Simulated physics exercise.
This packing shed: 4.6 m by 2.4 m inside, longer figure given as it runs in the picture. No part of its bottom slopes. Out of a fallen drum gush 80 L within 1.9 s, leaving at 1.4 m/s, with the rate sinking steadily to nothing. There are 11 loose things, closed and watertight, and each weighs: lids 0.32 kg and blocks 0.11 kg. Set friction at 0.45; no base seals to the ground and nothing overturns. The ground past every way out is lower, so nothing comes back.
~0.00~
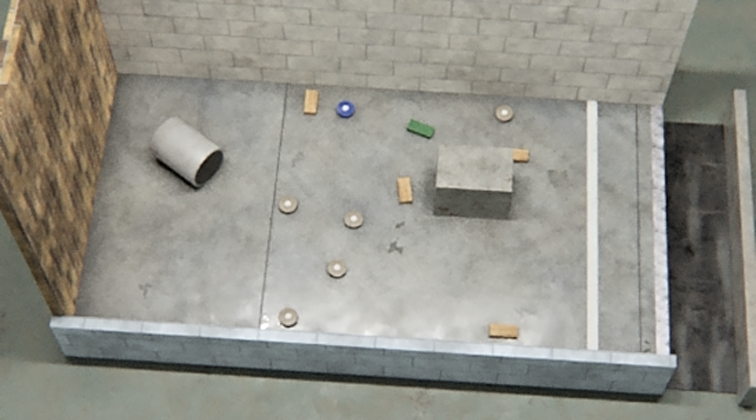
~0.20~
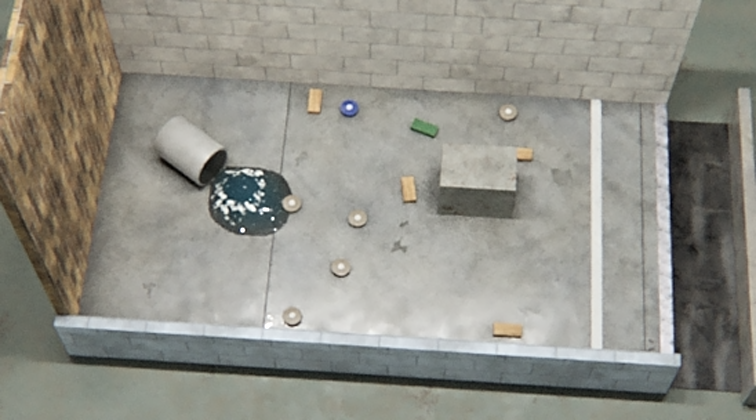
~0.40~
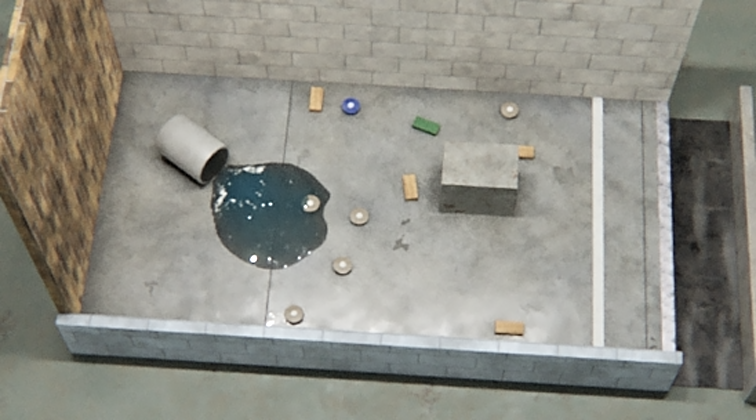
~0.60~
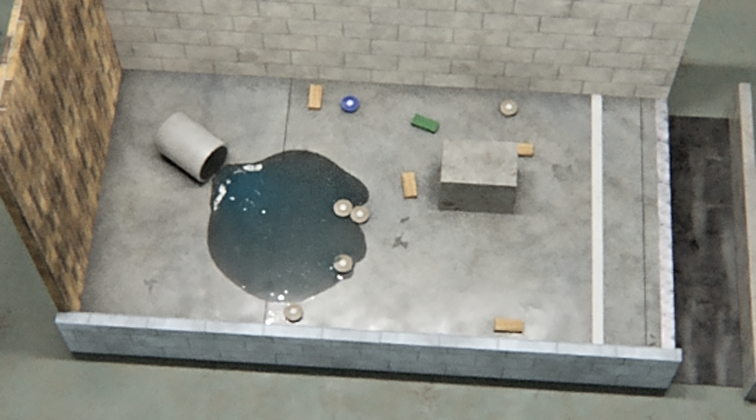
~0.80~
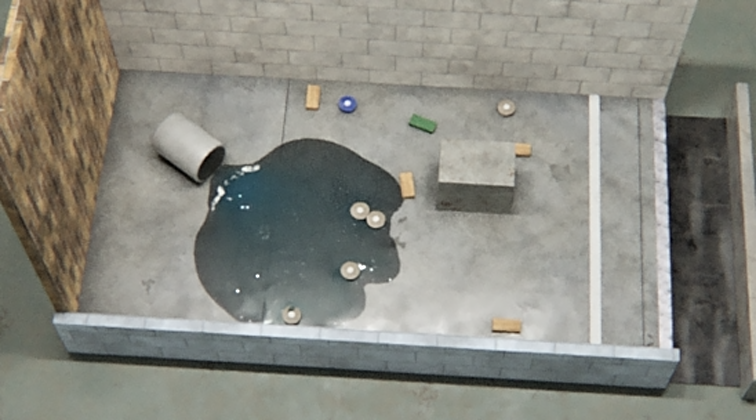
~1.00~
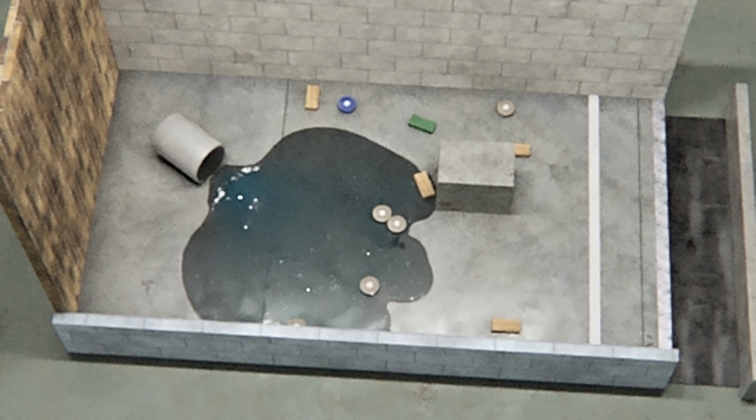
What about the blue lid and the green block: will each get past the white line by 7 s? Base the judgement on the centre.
Blue lid remains on the near side / green block remains on the near side.
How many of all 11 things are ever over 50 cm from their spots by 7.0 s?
7.
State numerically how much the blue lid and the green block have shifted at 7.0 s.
0 and 60 cm.
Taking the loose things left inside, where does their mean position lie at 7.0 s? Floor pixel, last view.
Near (502, 170).
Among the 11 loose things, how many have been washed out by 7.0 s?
The number I get is 2.
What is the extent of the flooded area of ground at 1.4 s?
I'd put it close to 4.0 m2.
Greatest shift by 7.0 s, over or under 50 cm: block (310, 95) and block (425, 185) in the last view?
Result, as listed: Below / above.
After 1.4 s the blue lid is near (347, 104), 0.0 m from its start, aground; the green block is near (423, 123), 0.0 m from its start, aground; 0 of 11 are over the mark; 3 afloat.
After 3.1 s the blue lid is near (347, 104), 0.0 m from its start, aground; the green block is near (468, 91), 0.5 m from its start, afloat; 2 of 11 are over the mark; 4 afloat.
After 4.9 s the blue lid is near (347, 104), 0.0 m from its start, aground; the green block is near (496, 109), 0.6 m from its start, afloat; 4 of 11 are over the mark; 3 afloat.
After 7.0 s the blue lid is near (347, 104), 0.0 m from its start, aground; the green block is near (503, 125), 0.7 m from its start, aground; 4 of 11 are over the mark; 2 afloat.
